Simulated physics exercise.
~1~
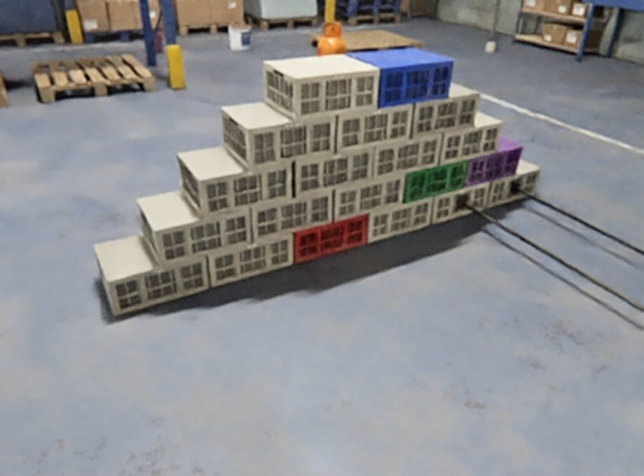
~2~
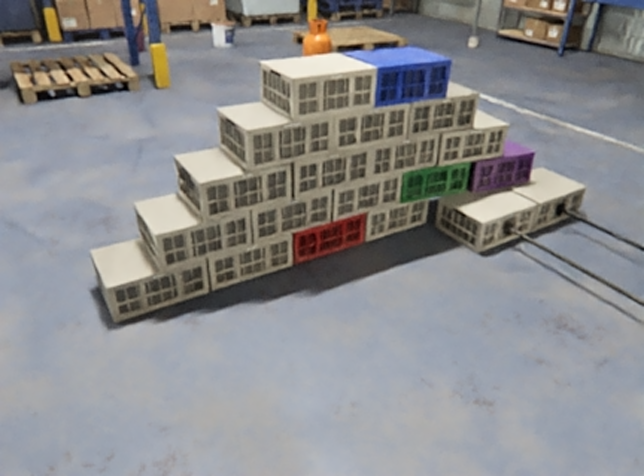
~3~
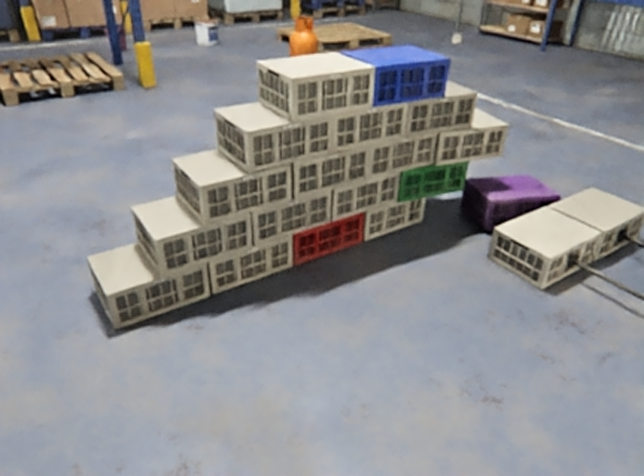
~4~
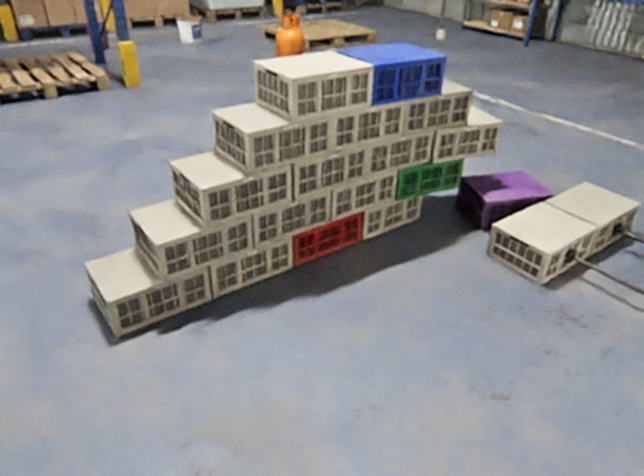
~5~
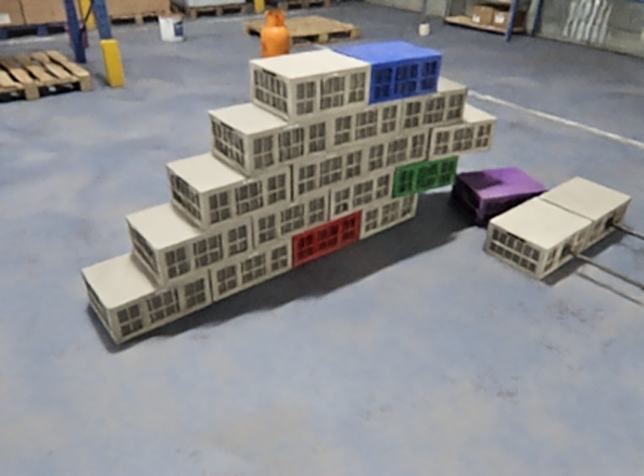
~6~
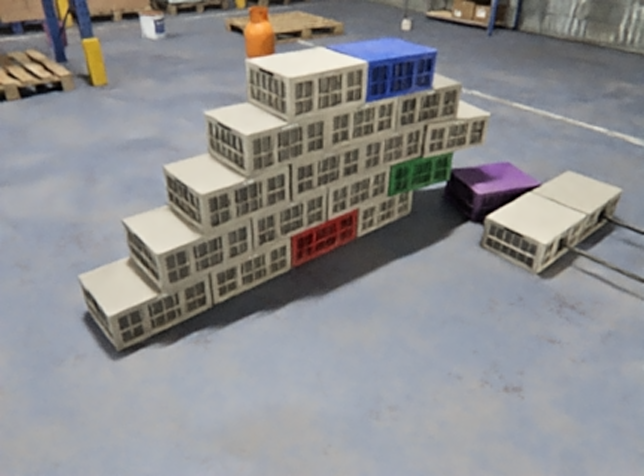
Two thin arms pull two bottom crates out, and the purple crate drops to the floor.
